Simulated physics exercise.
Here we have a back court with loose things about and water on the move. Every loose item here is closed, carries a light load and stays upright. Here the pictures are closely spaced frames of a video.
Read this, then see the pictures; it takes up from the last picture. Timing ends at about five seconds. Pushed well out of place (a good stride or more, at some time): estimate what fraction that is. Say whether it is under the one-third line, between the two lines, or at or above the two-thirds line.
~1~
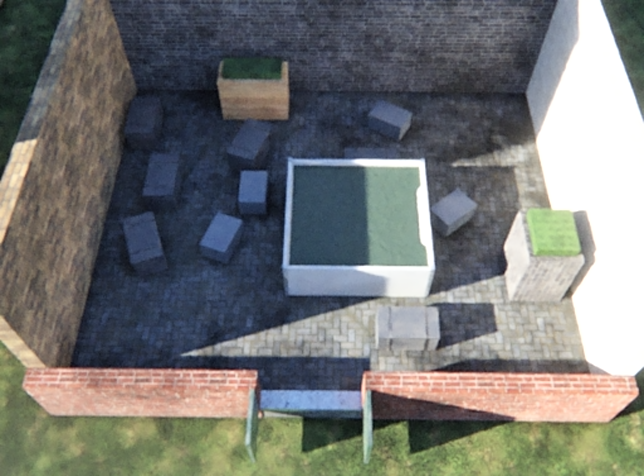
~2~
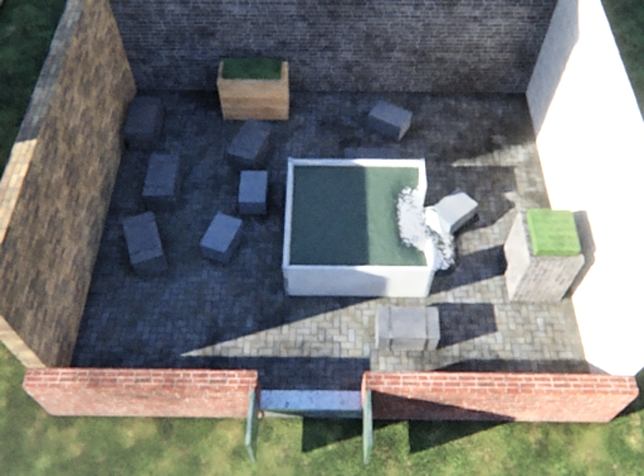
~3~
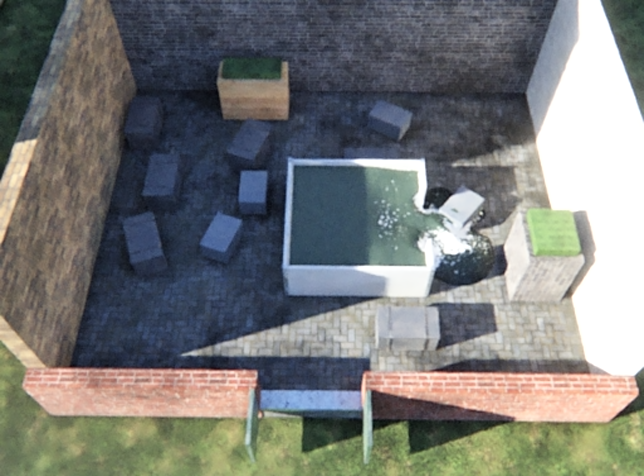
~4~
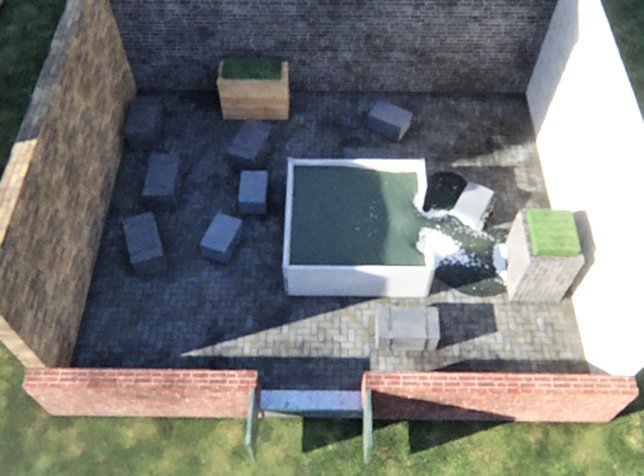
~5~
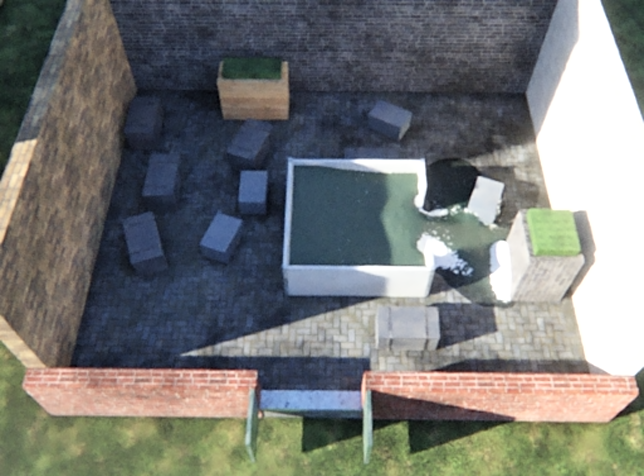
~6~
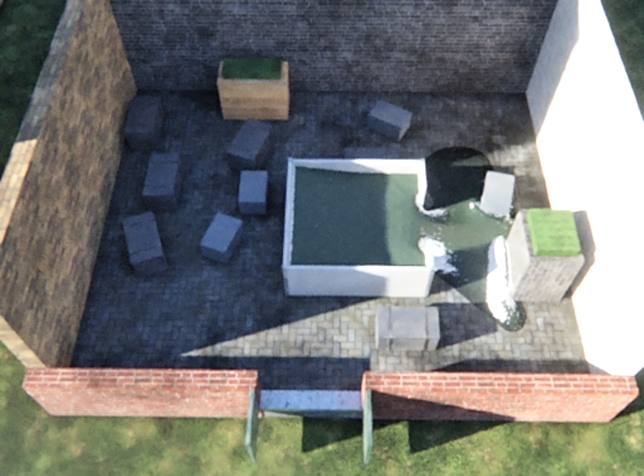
I expect the share pushed well aside to be below one third.
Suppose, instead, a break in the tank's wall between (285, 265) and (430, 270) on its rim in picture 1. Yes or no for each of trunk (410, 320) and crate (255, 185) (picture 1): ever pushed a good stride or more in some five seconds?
First beyond that mark, then under that mark.
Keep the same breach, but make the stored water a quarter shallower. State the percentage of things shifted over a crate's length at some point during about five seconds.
Something like 10 percent.
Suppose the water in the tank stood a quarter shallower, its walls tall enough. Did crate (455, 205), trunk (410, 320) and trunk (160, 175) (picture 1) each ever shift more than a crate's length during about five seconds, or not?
First one reached the mark, second one stopped before it, third one stopped before it.
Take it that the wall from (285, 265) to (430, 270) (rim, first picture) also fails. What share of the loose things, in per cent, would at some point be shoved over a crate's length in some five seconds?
10 per cent or thereabouts.
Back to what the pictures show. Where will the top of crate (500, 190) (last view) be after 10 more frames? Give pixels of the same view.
Estimated top position: Approximately (504, 95).
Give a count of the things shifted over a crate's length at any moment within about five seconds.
It totals 2.
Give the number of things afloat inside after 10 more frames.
I get 1.
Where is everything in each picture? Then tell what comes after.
In the first picture, a crate at (453, 207), on the bottom; a trunk at (371, 159), on the bottom; 0 of 10 have shifted.
In the second picture, a crate at (454, 207), on the bottom; a trunk at (371, 159), on the bottom; 0 of 10 have shifted.
In the third picture, a crate at (462, 204) rests on the ground, close to its start; a trunk at (371, 159) rests on the ground; 1 of 10 have shifted.
In the fourth picture, a crate at (474, 200) rests on the ground, a stride from its start; a trunk at (371, 159) rests on the ground; 1 of 10 have shifted.
In the fifth picture, a crate at (487, 195) rests on the ground, a stride from its start; a trunk at (371, 159) rests on the ground; 1 of 10 have shifted.
In the sixth picture, a crate at (499, 189), on the bottom, a stride from its start; a trunk at (371, 159) rests on the ground; 1 of 10 have shifted.
A moment on, 1 of 10 are well off their spots; 0 afloat.
Next, 1 of 10 are well off their spots; 1 afloat.
Later, 1 of 10 are well off their spots; 1 afloat.
In the end, 2 of 10 are well off their spots, and 2 have been at some point; 0 afloat.
